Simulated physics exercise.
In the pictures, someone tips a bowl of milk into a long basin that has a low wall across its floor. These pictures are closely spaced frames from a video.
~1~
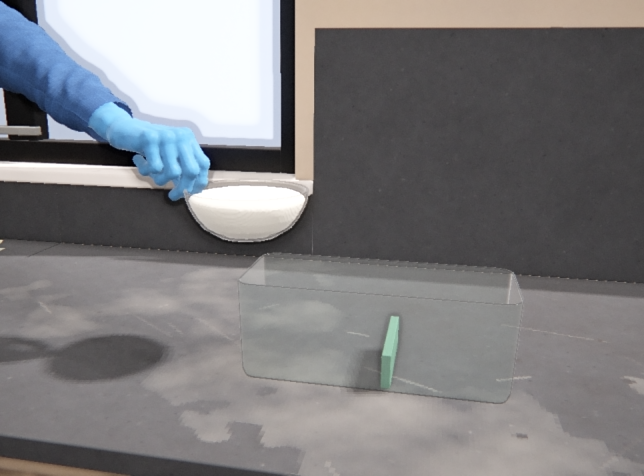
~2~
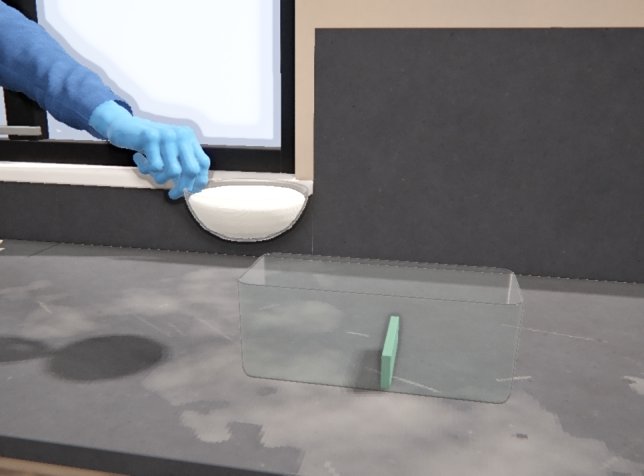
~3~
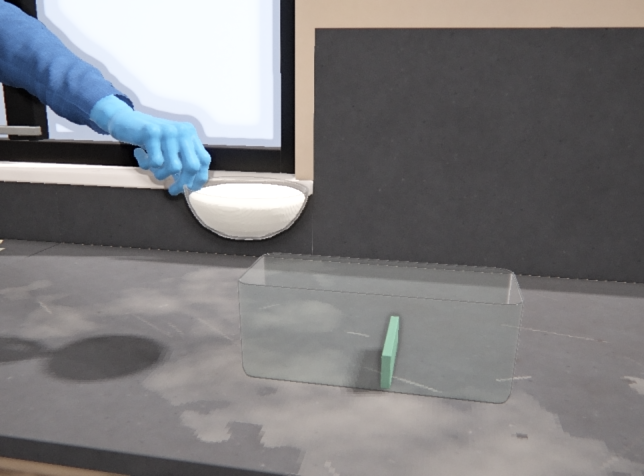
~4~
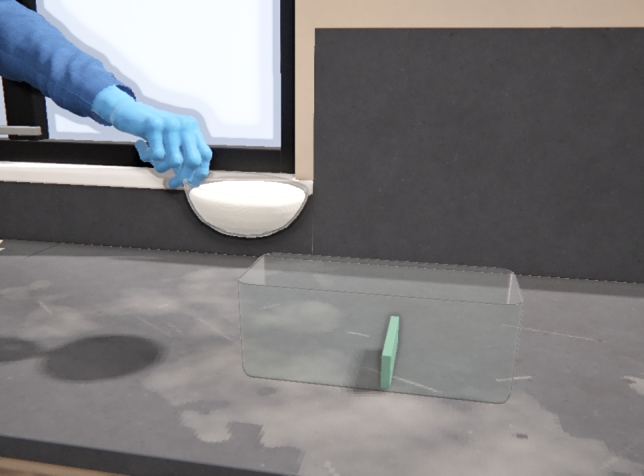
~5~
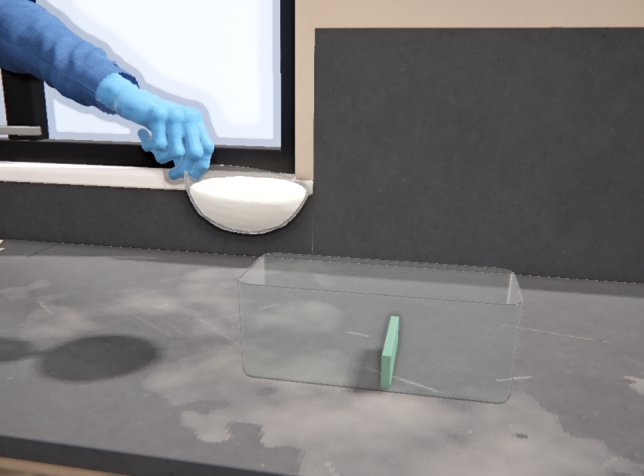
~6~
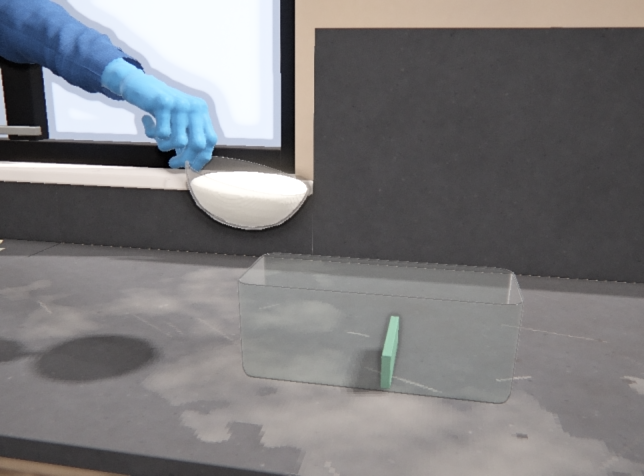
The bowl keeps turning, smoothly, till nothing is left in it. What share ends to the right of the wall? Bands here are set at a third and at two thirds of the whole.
The amount on the right comes to between a third and two thirds of the whole.
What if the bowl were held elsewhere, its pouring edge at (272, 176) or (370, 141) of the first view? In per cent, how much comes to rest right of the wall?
You'd get around 10 per cent and then around 90 per cent.
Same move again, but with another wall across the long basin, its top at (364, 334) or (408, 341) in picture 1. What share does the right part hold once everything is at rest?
Roughly 85 per cent first and roughly 20 per cent second.
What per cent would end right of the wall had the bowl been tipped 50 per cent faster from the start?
Near 55 %.
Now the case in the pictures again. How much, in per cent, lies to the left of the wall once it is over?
It comes to 50 per cent or so.
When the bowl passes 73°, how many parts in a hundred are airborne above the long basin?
About 50 %.
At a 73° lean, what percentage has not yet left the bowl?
Around 30 in a hundred.
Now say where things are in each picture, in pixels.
The first picture shows tilt 0°; pouring edge (307, 194); surface from (195, 193) to (305, 199); the long basin's rim runs from (251, 268) to (518, 288); the wall's top is at (391, 336).
The second picture shows tilt 1°; pouring edge (307, 194); surface from (195, 193) to (305, 198).
The third picture shows tilt 2°; pouring edge (307, 194); surface from (195, 190) to (305, 196).
The fourth picture shows tilt 5°; pouring edge (306, 194); surface from (196, 187) to (305, 194).
The fifth picture shows tilt 9°; pouring edge (306, 194); surface from (196, 182) to (306, 191).
The sixth picture shows tilt 14°; pouring edge (306, 194); surface from (197, 177) to (307, 190); 1 per cent is over the edge.
A moment on, the bowl is tipped part way and 29 per cent is still to pour, 22 is left of the wall and 0 right of it.
Next, the bowl is tipped right over and 0 per cent is still to pour, 47 is left of the wall and 49 right of it.
Then the bowl is tipped right over and 0 per cent is still to pour, 51 is left of the wall and 48 right of it.
Later the bowl is tipped right over and 0 per cent is still to pour, 51 is left of the wall and 48 right of it.
At rest 51 per cent lies left of the wall, 48 right of it and 1 outside.
